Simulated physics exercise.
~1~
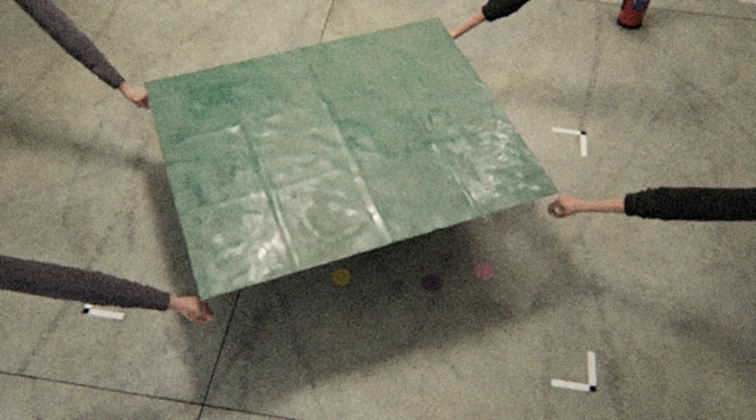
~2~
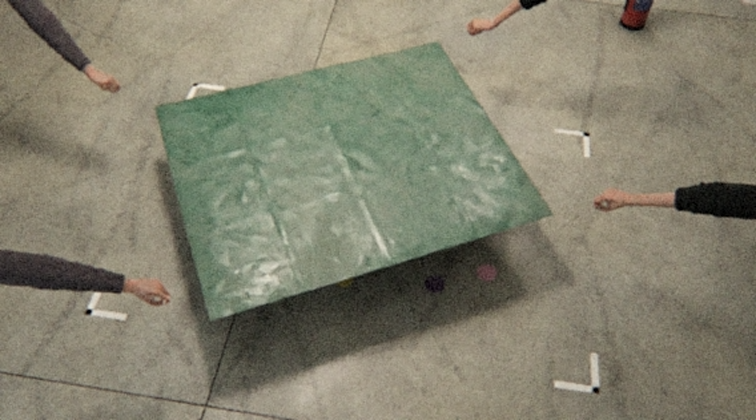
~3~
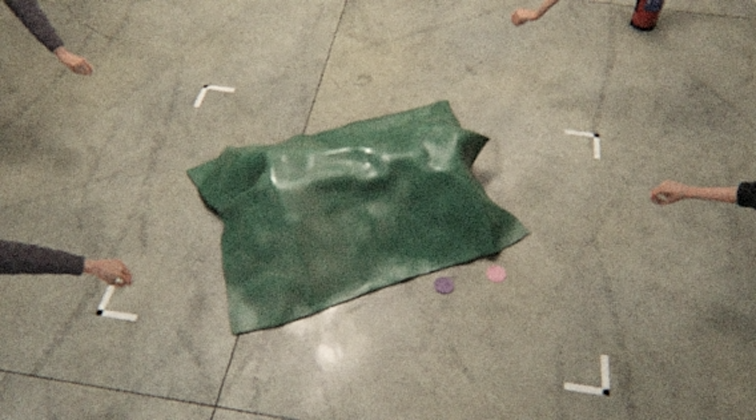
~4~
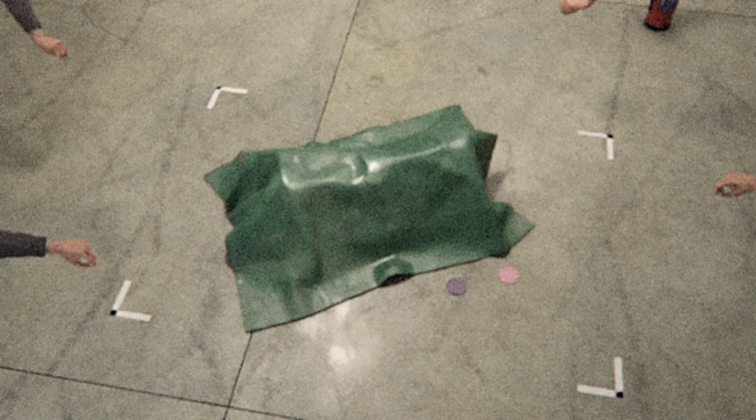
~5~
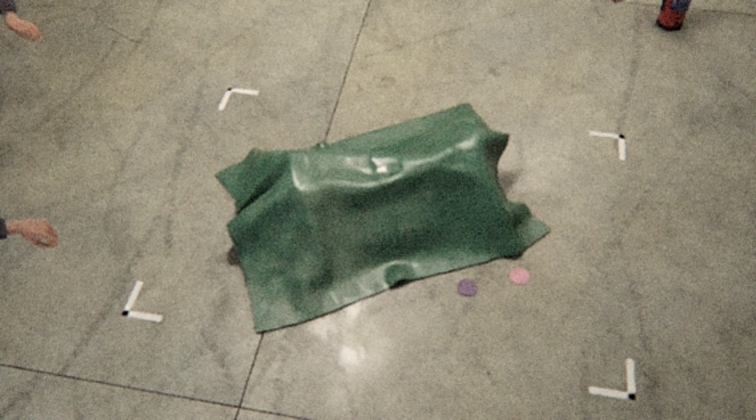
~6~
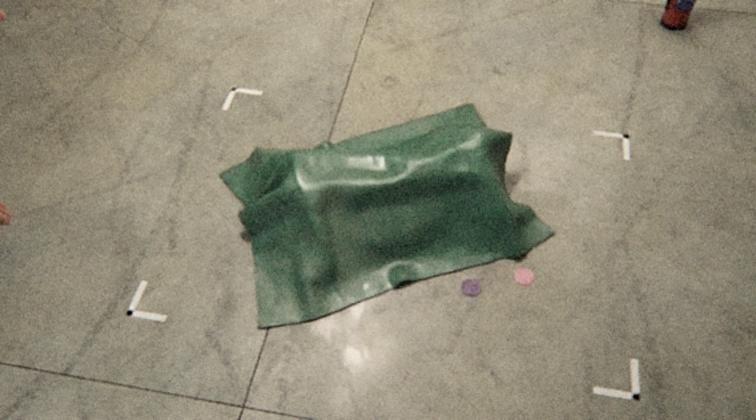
On a concrete floor, hands release a green tarp that drops and covers a yellow disc.
